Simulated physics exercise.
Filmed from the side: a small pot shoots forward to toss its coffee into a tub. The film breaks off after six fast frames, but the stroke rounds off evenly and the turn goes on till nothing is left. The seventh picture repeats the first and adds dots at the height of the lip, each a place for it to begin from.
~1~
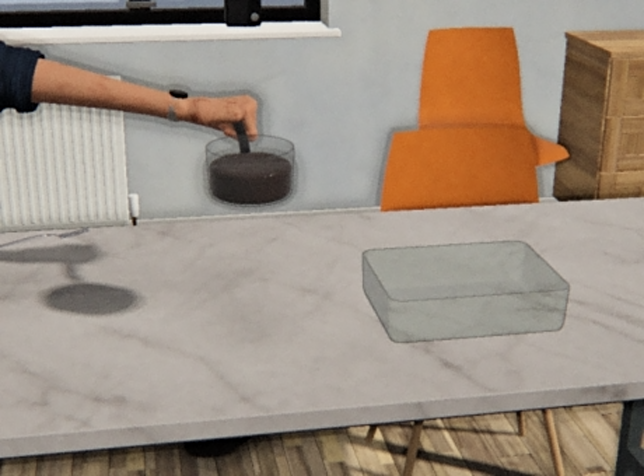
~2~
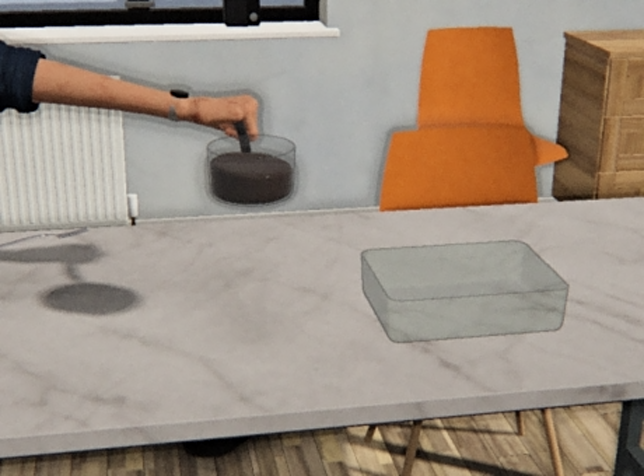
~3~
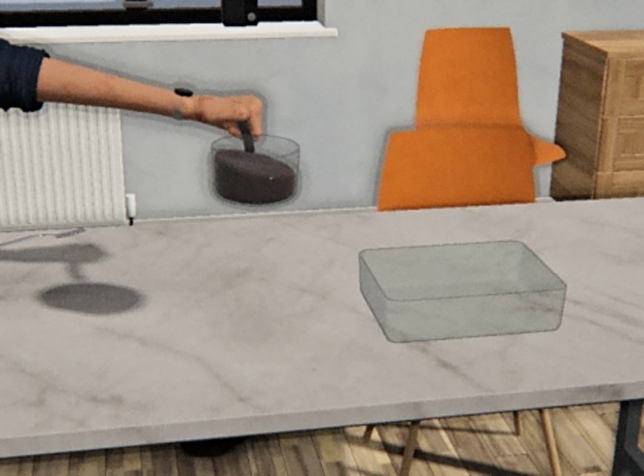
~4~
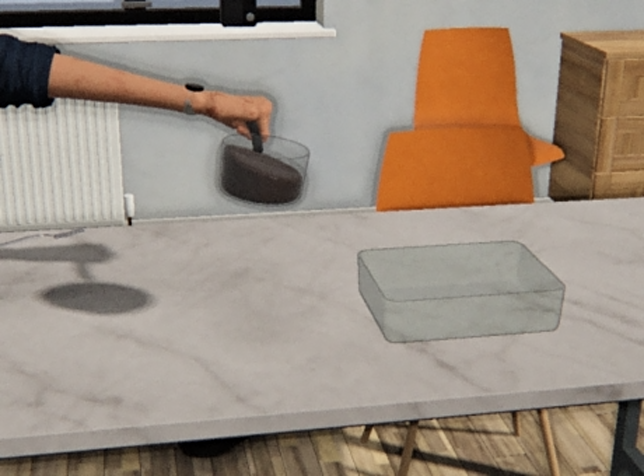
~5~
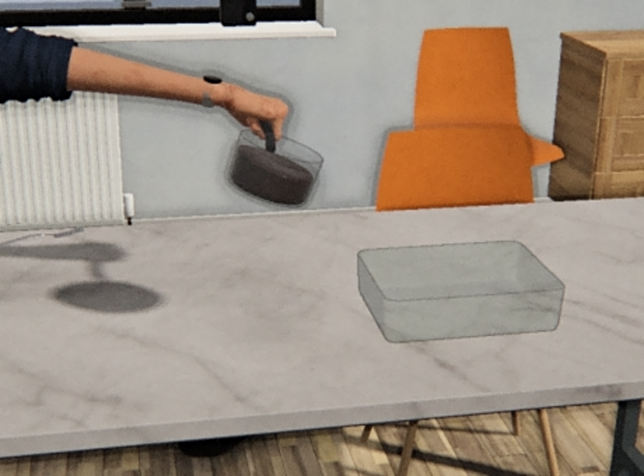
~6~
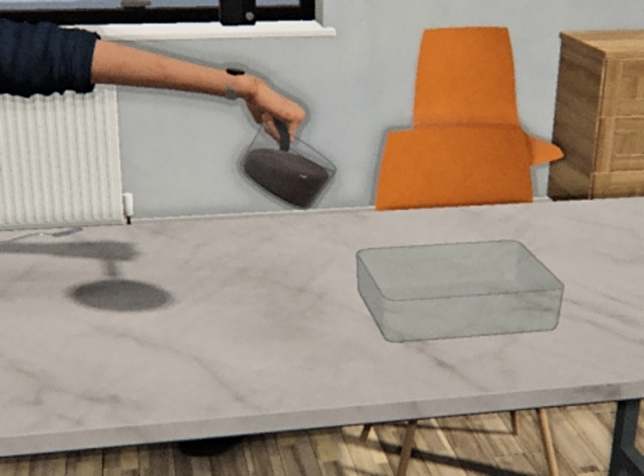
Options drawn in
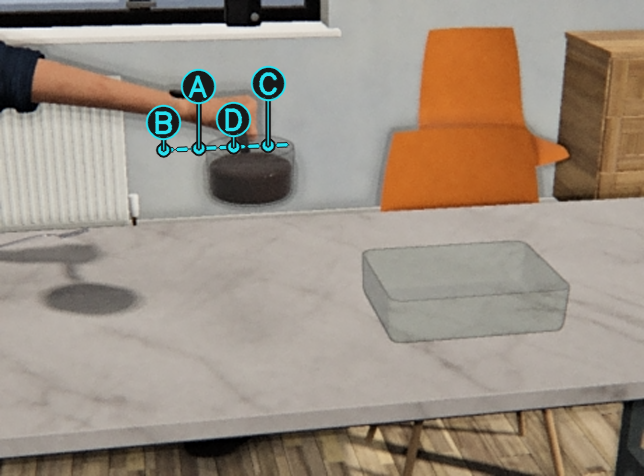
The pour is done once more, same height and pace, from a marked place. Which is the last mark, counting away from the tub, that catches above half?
D.
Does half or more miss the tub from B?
Yes, that goes wrong.
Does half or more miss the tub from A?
Yes.
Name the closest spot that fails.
That would be A.
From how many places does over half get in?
Two of the four.
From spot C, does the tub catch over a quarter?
Yes, clearly.
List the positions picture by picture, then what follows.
Upright, lip at (292, 144); tub from (388, 342) to (563, 328); nothing has left yet.
Upright, lip at (293, 144); nothing has left yet.
Upright, lip at (297, 145); nothing has left yet.
Tipped about 8°, lip at (307, 149); nothing has left yet.
Tipped about 19°, lip at (321, 157); nothing has left yet.
Tipped about 32°, lip at (335, 166); nothing has left yet.
On the marked copy, A at (198, 148); B at (163, 150); C at (268, 145); D at (233, 147).
With A, about 5 % lands in the tub, 93 % falls short.
With B, about 0 % lands in the tub, 100 % falls short.
With C, about 78 % lands in the tub, 10 % falls short and 12 % goes beside or beyond.
With D, about 72 % lands in the tub, 18 % falls short and 10 % goes beside or beyond.
